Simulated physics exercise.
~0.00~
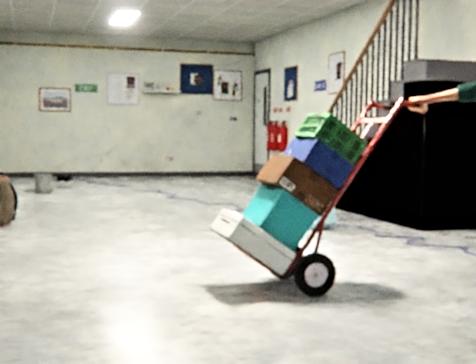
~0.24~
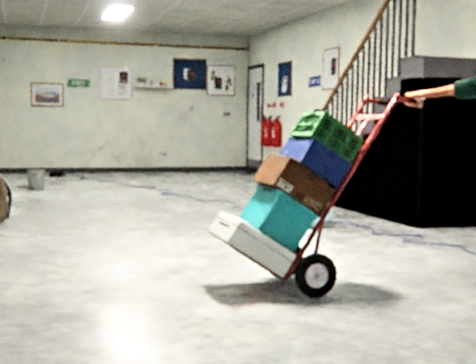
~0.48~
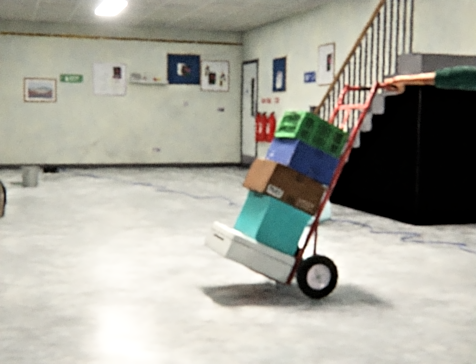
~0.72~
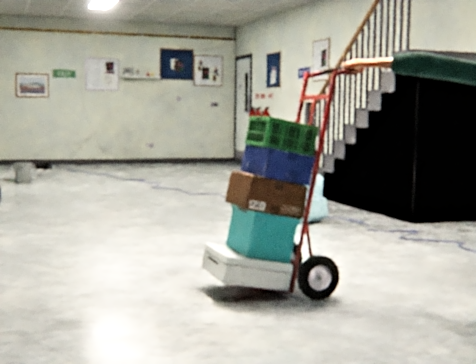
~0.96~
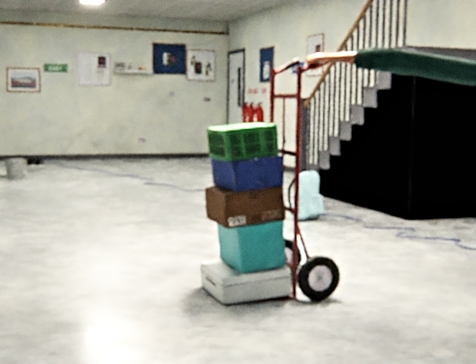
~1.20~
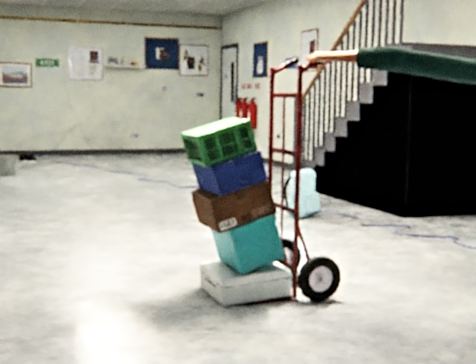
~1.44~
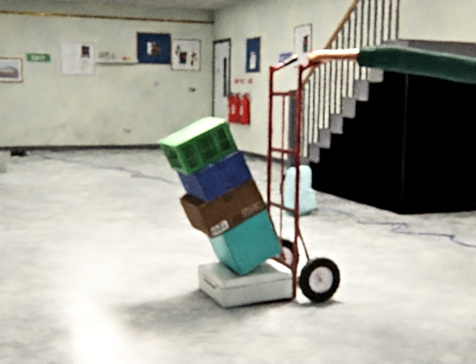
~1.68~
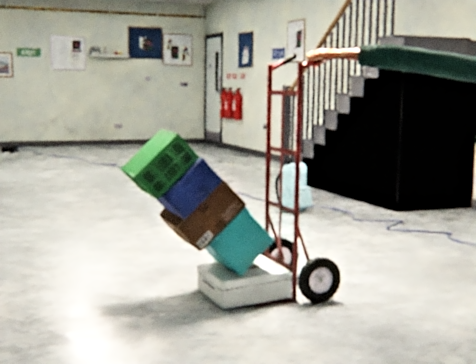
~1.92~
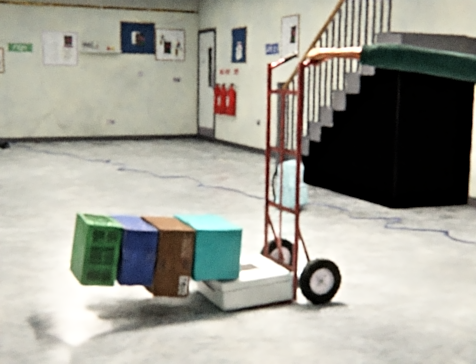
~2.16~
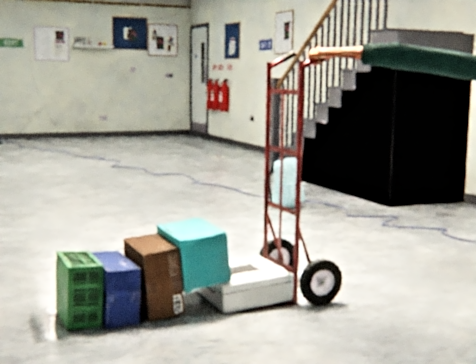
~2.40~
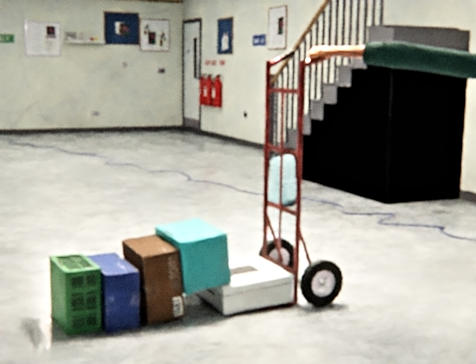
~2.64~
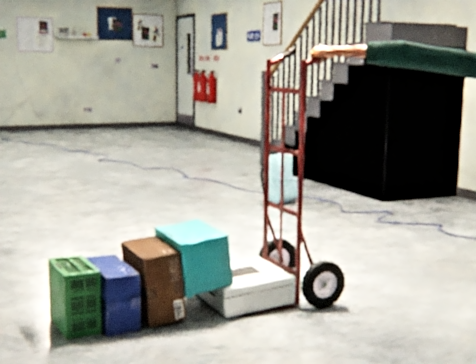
A loaded sack truck tips upright, and all but its bottom white box topple left.
